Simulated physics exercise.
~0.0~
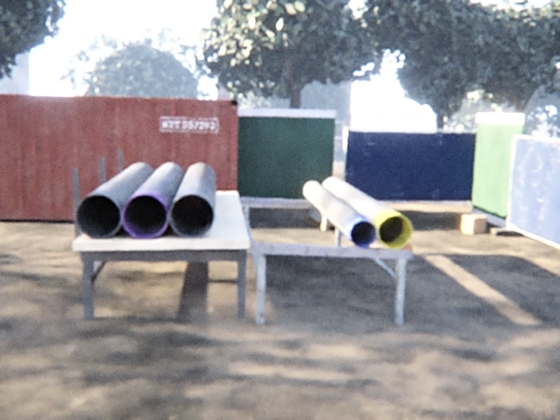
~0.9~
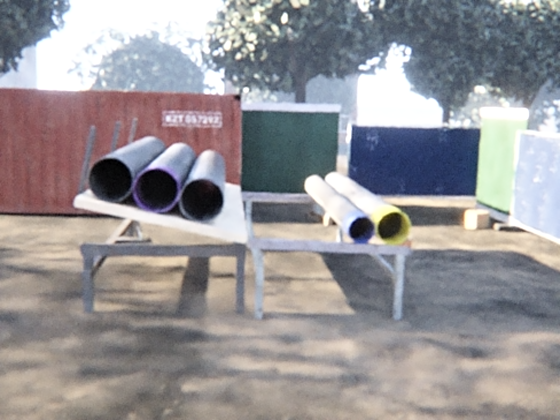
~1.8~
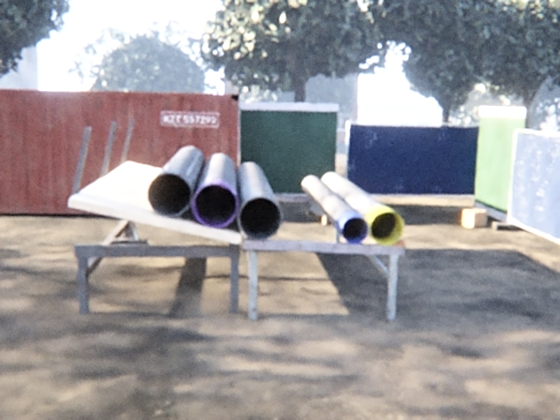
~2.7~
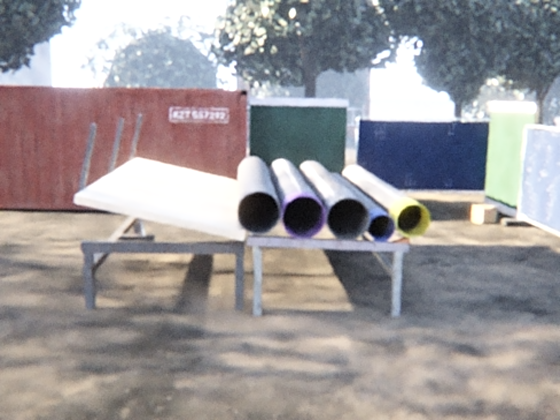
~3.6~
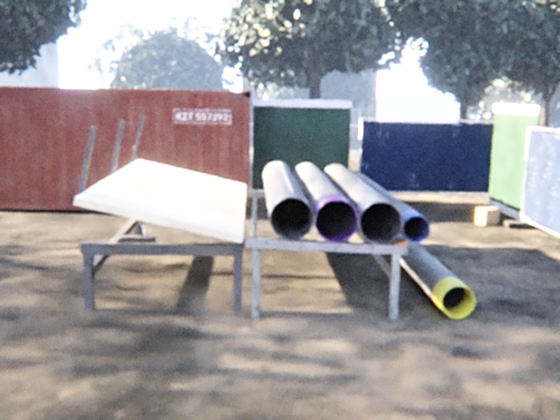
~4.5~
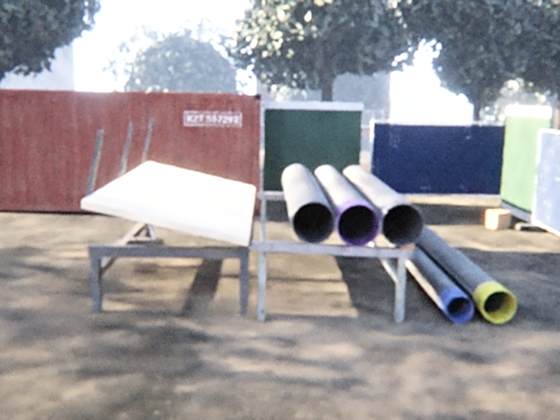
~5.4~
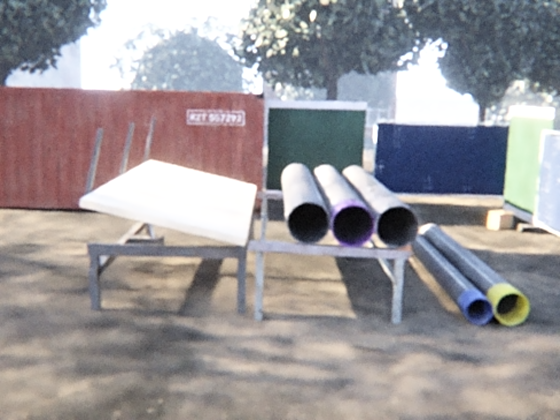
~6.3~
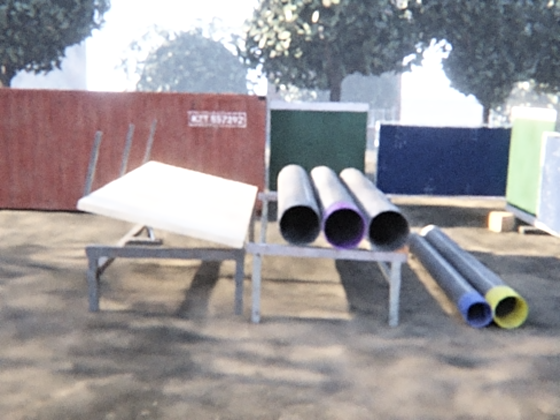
A deck tilts, rolling three pipes onto a rack and knocking two others to the ground.
